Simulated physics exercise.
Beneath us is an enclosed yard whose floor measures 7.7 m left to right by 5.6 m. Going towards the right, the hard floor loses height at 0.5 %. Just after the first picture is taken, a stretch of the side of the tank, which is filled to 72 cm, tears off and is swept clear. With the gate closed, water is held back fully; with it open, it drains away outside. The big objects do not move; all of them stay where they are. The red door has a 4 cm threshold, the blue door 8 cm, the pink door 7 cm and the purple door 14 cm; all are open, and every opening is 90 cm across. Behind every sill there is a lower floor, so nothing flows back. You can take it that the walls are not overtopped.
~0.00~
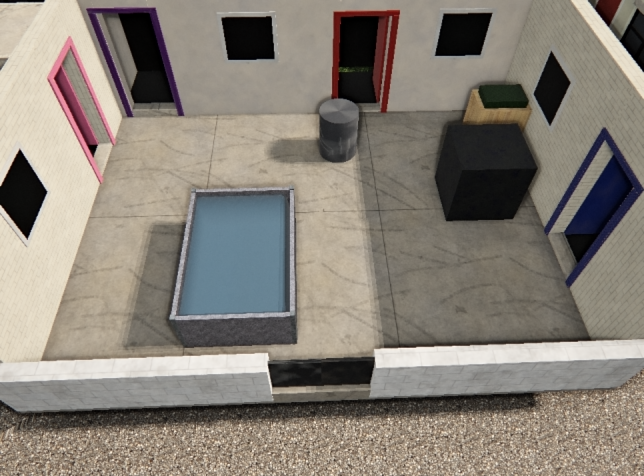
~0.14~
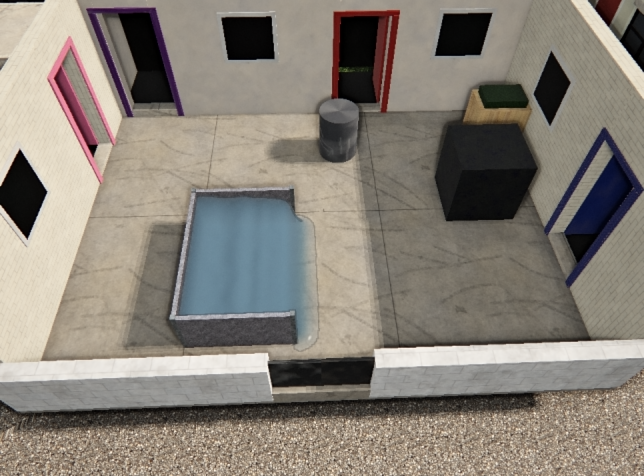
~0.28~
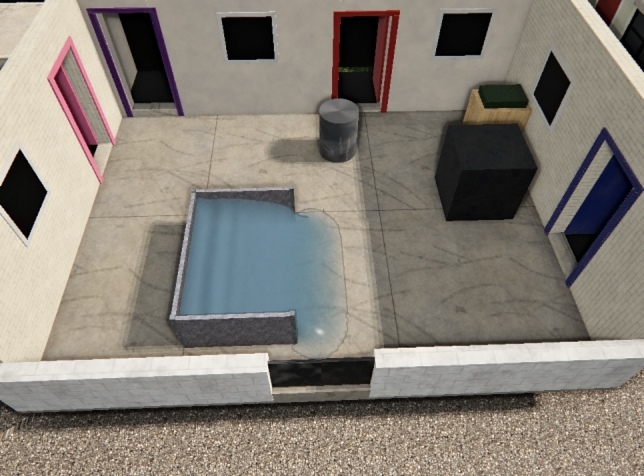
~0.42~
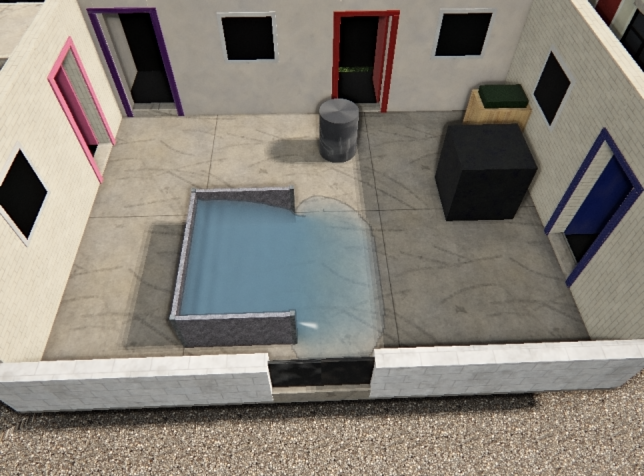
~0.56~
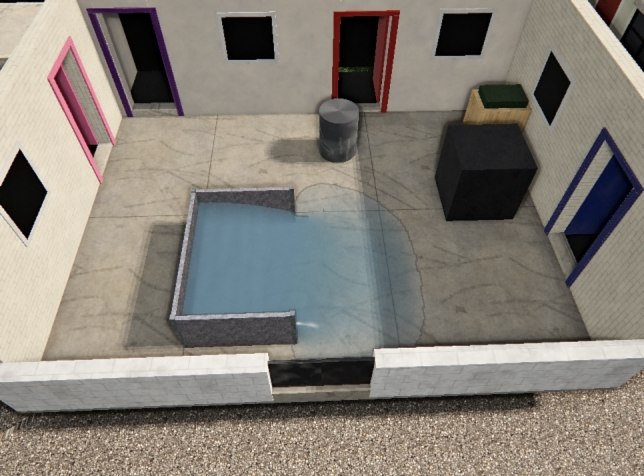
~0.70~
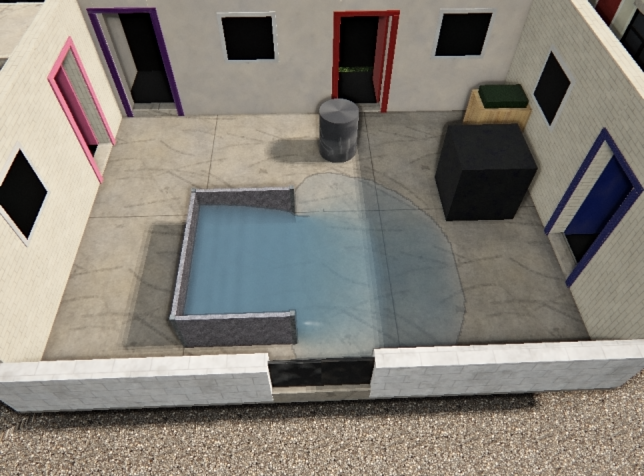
Water pours from a rectangular tank in an enclosed yard after its right side opens up, then spreads across the stone floor in a widening, thinning sheet toward the right, while the grey barrel and black box stay still.
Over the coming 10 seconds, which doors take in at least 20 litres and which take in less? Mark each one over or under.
Red door - over; blue door - over; pink door - under; purple door - under.
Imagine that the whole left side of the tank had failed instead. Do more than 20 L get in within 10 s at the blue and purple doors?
Against that limit the blue door gives a lower amount and the purple door gives a greater amount.
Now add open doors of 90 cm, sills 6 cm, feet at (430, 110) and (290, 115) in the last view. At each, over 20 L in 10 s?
Result in order - more than that, then not enough.
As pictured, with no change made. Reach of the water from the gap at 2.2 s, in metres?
Distance: Approx. 5.2 m.
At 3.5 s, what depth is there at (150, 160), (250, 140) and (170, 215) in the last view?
Roughly 0, 0, 0 cm.
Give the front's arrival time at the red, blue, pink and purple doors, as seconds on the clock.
Times: Red 3.2 seconds, blue 1.1 seconds, pink 8.5 seconds, purple 7.5 seconds.
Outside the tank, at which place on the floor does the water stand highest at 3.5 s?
Roughly at pixel (507, 224).
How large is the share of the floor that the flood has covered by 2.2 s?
About 45 per cent.
After 1.4 s water covers 40 % of the floor and is deepest (30 cm) near (439, 209); red door not reached, blue door 14 cm at the sill, 19 L in, pink door not reached, purple door not reached.
After 2.2 s water covers 45 % of the floor and is deepest (44 cm) near (557, 329); red door not reached, blue door 32 cm at the sill, 139 L in, pink door not reached, purple door not reached.
After 3.5 s water covers 50 % of the floor and is deepest (28 cm) near (507, 224); red door 6 cm at the sill, 0 L in, blue door 21 cm at the sill, 293 L in, pink door not reached, purple door not reached.
After 6.0 s water covers 60 % of the floor and is deepest (18 cm) near (359, 154); red door 9 cm at the sill, 24 L in, blue door 11 cm at the sill, 369 L in, pink door not reached, purple door not reached.
After 10.0 s water covers 90 % of the floor and is deepest (8 cm) near (102, 180); red door 5 cm at the sill, 76 L in, blue door 7 cm at the sill, 374 L in, pink door 6 cm at the sill, 0 L in, purple door 4 cm at the sill, 0 L in.
